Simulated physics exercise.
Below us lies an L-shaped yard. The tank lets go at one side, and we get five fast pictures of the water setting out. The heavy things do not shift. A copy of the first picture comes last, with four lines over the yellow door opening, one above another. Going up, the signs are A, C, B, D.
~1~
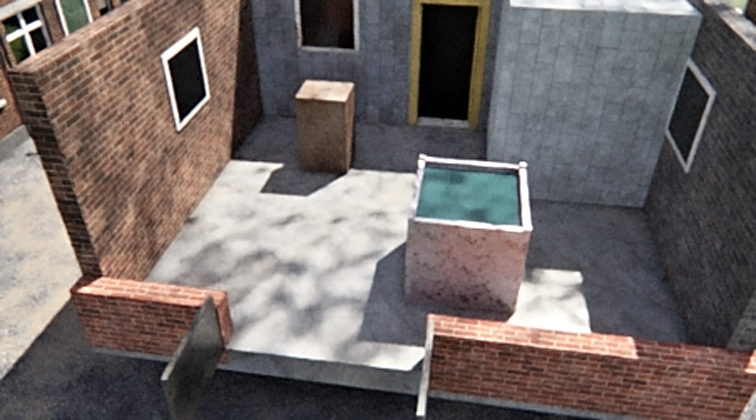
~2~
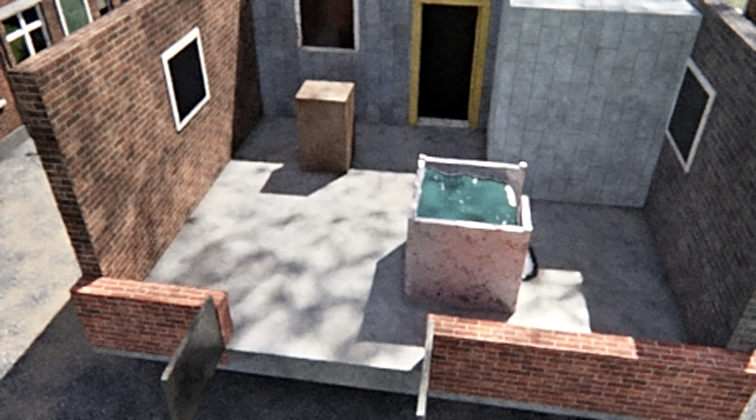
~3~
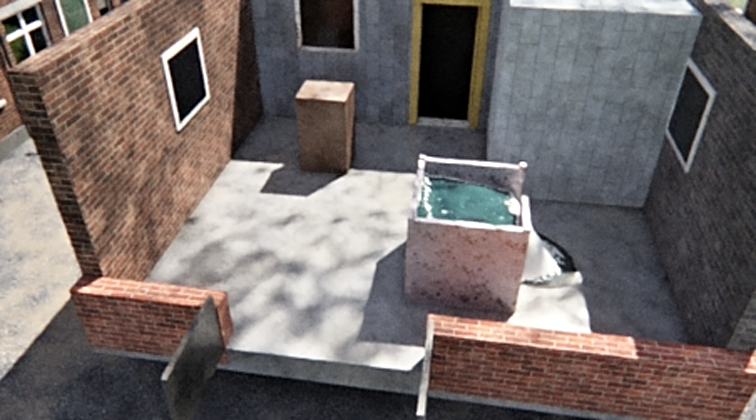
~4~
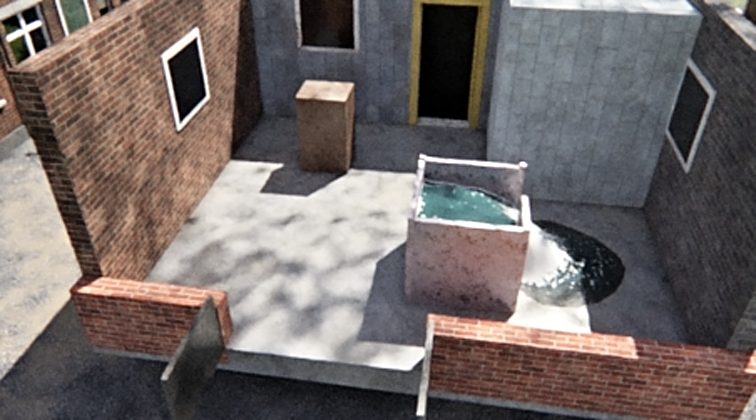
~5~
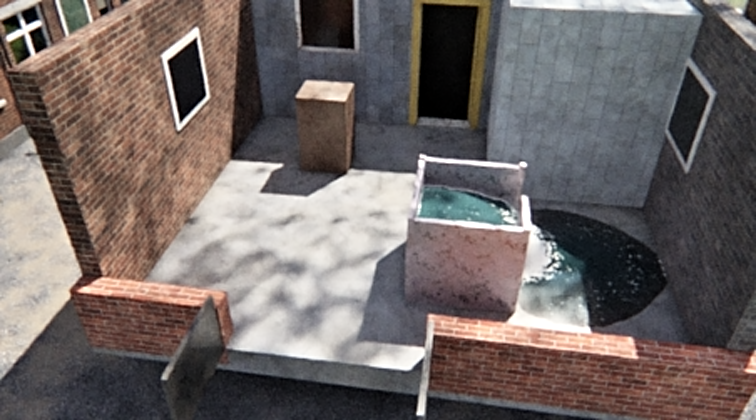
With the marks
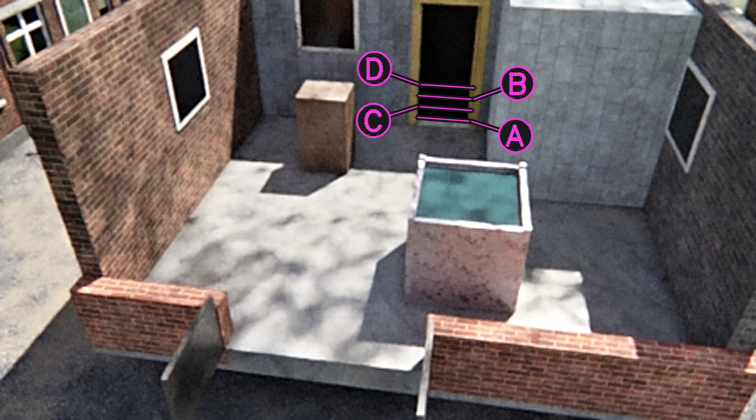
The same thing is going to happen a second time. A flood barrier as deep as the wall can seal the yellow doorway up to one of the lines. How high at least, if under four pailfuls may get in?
Line A.
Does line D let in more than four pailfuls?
No, not at all.
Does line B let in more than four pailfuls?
No.
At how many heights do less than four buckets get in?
All of them.
On the marked copy, A at (443, 119); B at (445, 97); C at (444, 108); D at (446, 86); from the bottom up A, C, B, D.
With A, nothing gets over.
With B, nothing gets over.
With C, nothing gets over.
With D, nothing gets over.
